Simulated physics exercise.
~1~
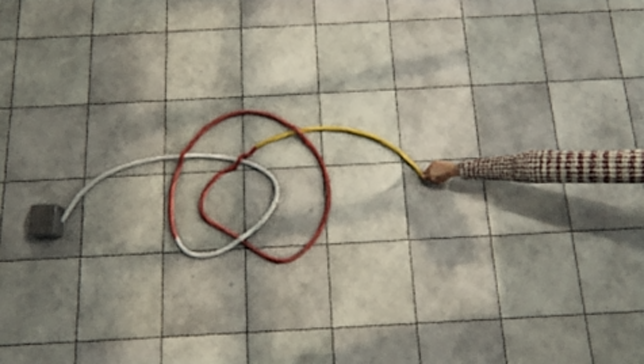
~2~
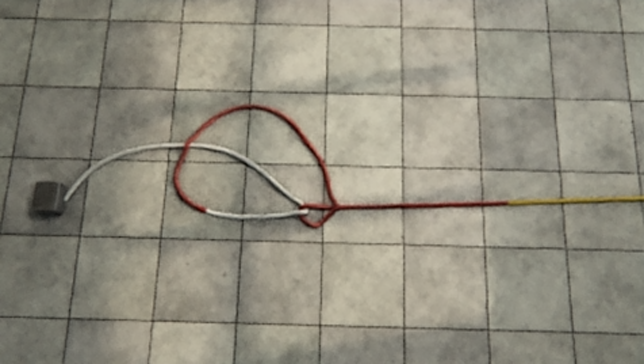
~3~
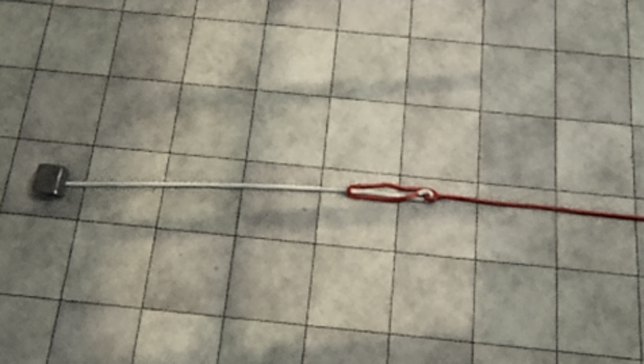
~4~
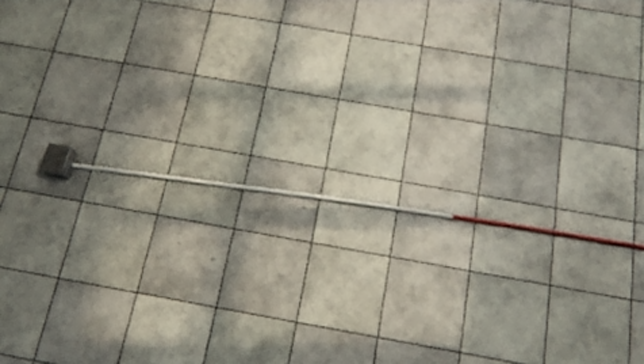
A hand pulling a looped white, red and yellow rope rightward from a dark block, the loops shrinking until it runs straight.
